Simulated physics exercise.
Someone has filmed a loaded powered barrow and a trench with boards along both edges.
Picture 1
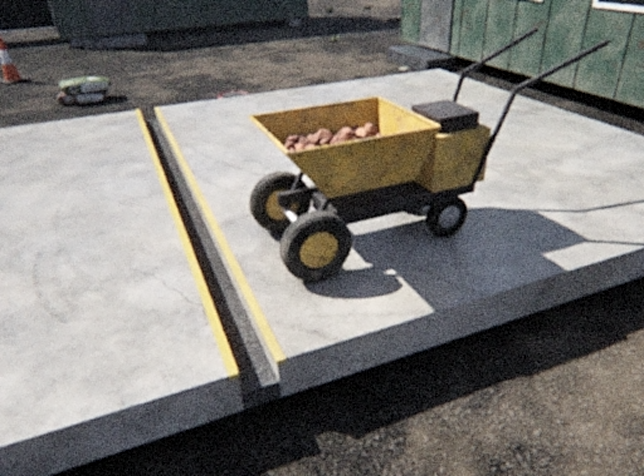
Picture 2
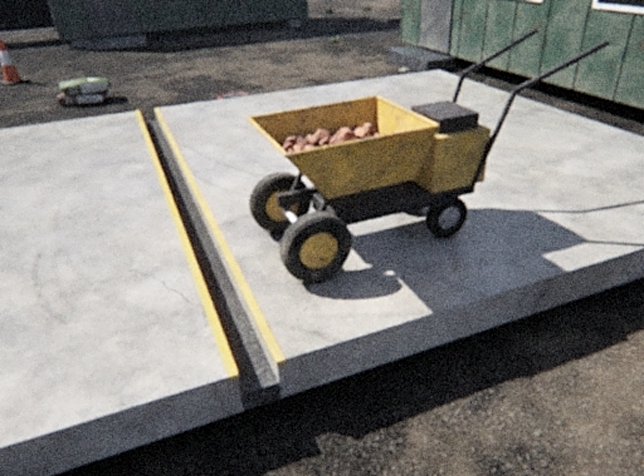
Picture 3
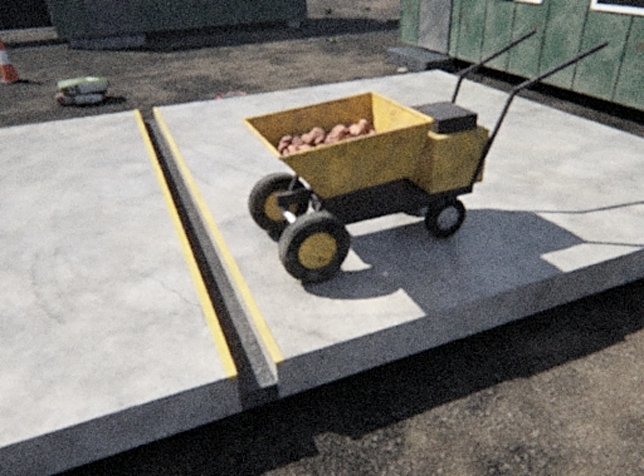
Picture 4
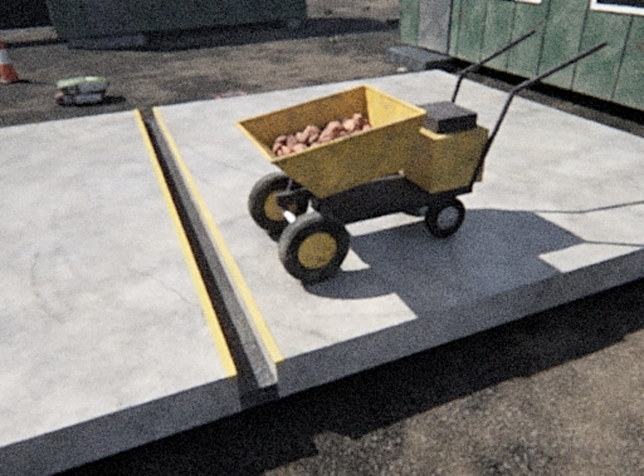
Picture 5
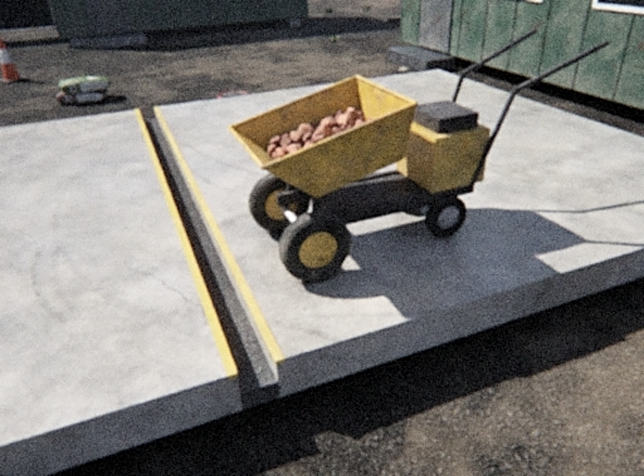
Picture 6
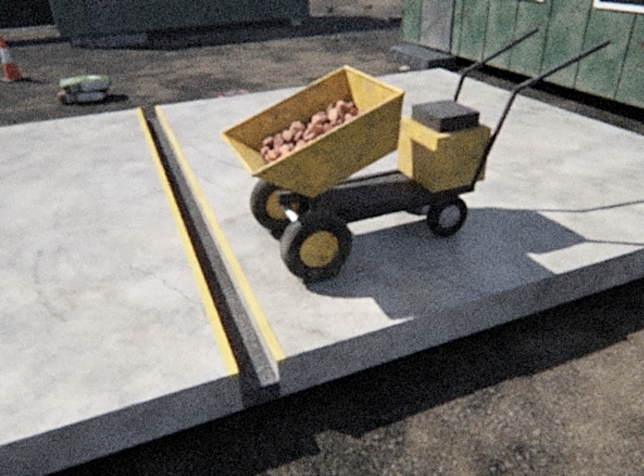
The clip shows a yellow powered barrow loaded with reddish lumps, standing on a concrete slab beside a narrow yellow-edged trench. The barrow stays in place while its skip gradually tilts forward to the left, its rear rising.
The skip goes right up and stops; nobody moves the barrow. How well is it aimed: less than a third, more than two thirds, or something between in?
Between the edges lies under a third of the load.
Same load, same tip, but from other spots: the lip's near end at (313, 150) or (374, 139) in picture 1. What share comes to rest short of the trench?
The first gives 0 %, the second 50 %.
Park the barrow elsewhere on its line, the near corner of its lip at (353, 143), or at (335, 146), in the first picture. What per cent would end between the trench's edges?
Roughly 60 per cent, and 70 per cent.
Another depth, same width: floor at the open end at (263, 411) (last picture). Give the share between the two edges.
Close to 10 per cent.
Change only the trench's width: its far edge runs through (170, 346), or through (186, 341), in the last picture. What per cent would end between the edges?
The first gives 80 %, the second 60 %.
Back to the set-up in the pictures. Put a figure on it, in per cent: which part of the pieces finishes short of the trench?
About 0 per cent.
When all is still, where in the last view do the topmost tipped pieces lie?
Around (163, 259).
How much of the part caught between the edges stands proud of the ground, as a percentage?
About 5 per cent.
Soon after the last picture, skip tipped steeply; all in the skip.
A little later, skip tipped right over; most in the skip; about a quarter beyond it; a stray few falling.
Later still, skip tipped right over; a small part in the skip; a small part in or heaped over the trench; most beyond it.
By the end, skip tipped right over; a stray few in the skip; a small part in or heaped over the trench; most beyond it.
